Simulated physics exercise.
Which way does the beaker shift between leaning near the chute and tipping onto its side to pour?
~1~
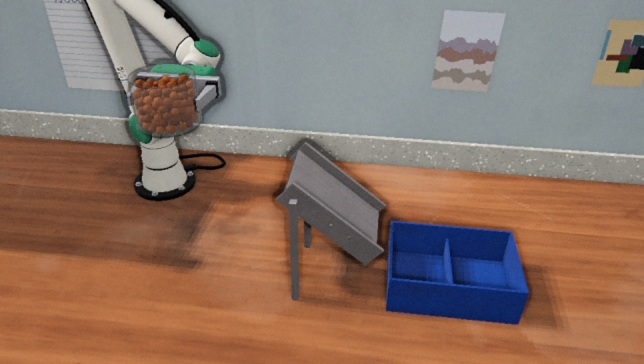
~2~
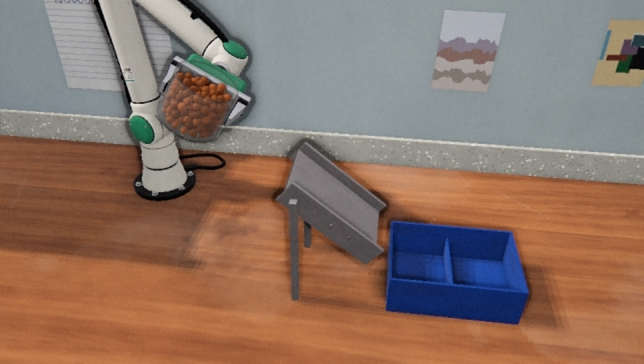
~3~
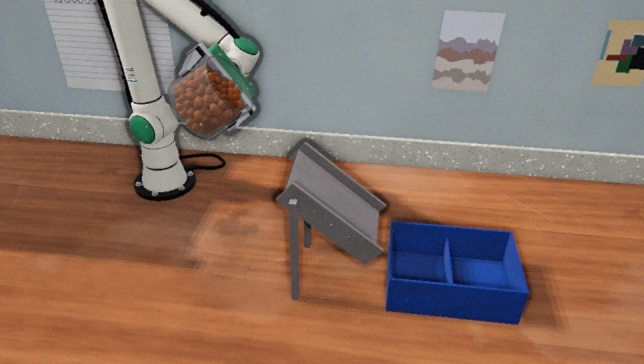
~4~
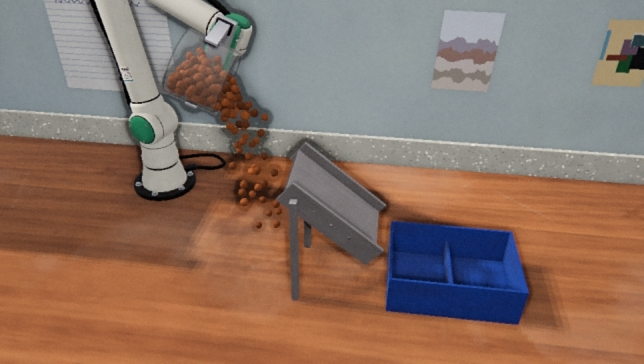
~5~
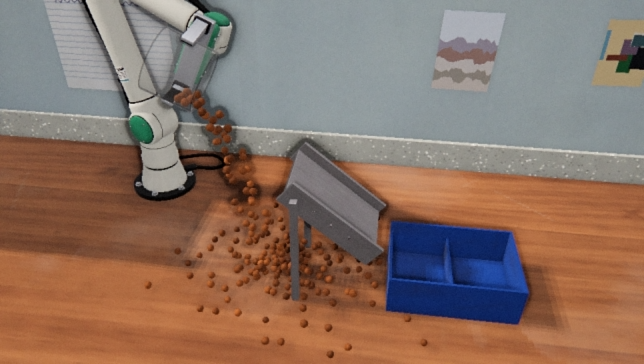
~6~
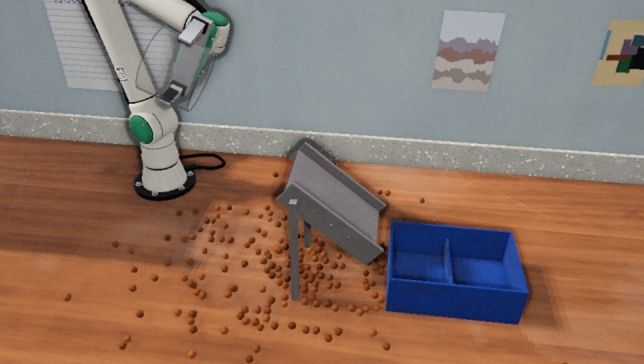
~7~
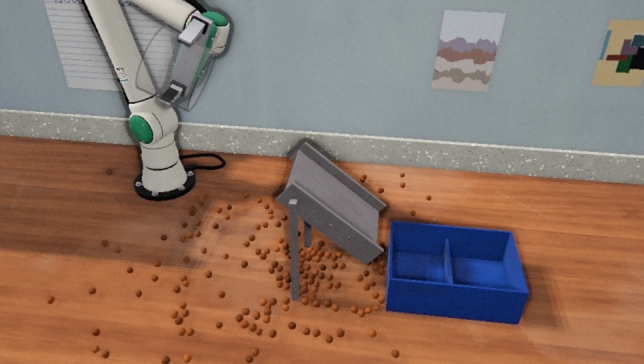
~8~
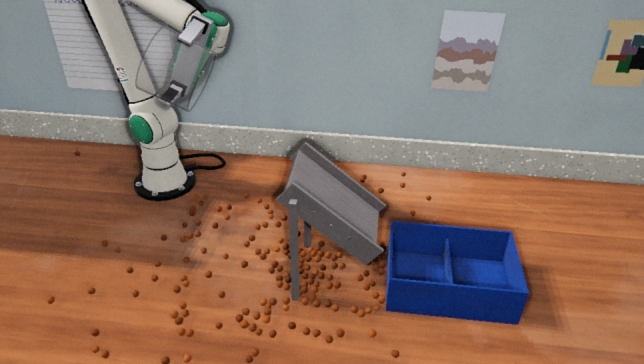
It moves up as the arm tips it over and the nuts begin to spill.
